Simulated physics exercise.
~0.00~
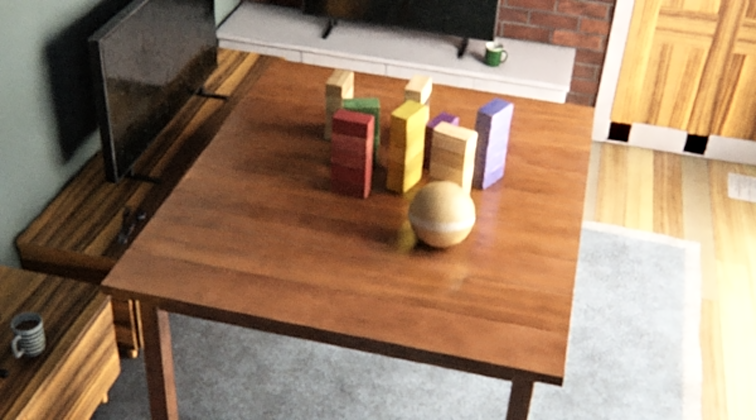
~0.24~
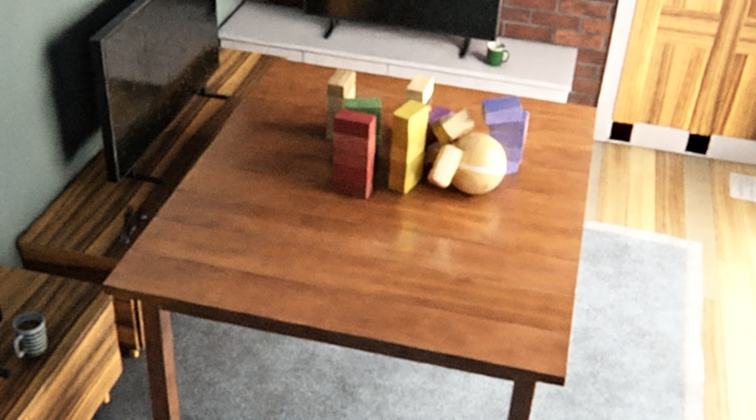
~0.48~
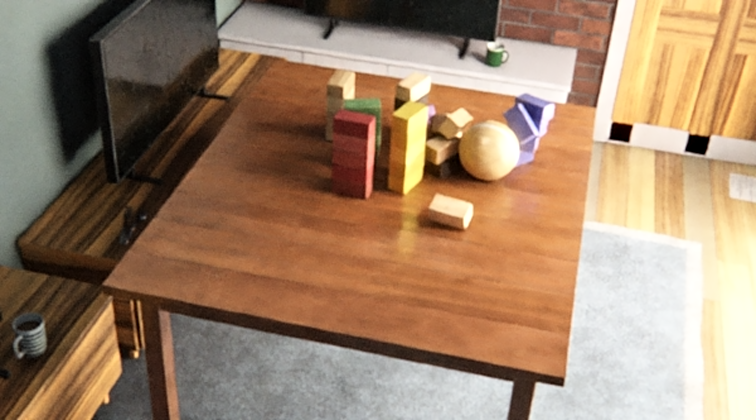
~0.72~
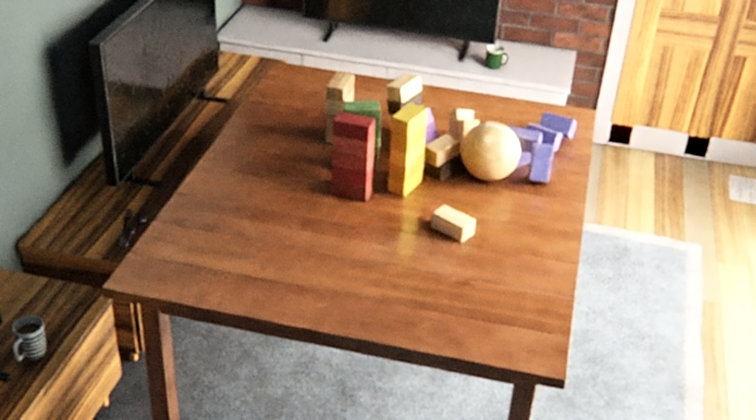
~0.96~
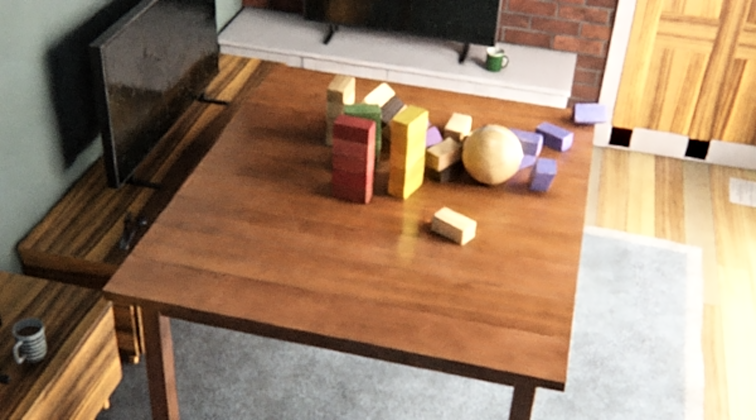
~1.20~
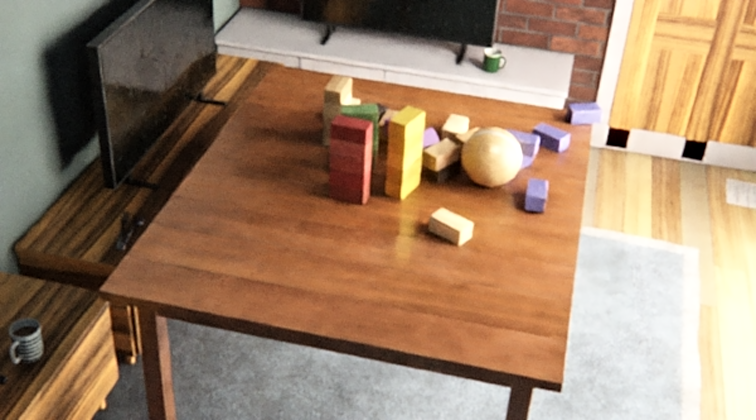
A wooden ball rolled across the table into the columns of toy blocks, knocking the blue one apart and toppling some pale and purple blocks nearby, while the red, yellow and green columns stayed standing with blocks scattered around the ball.
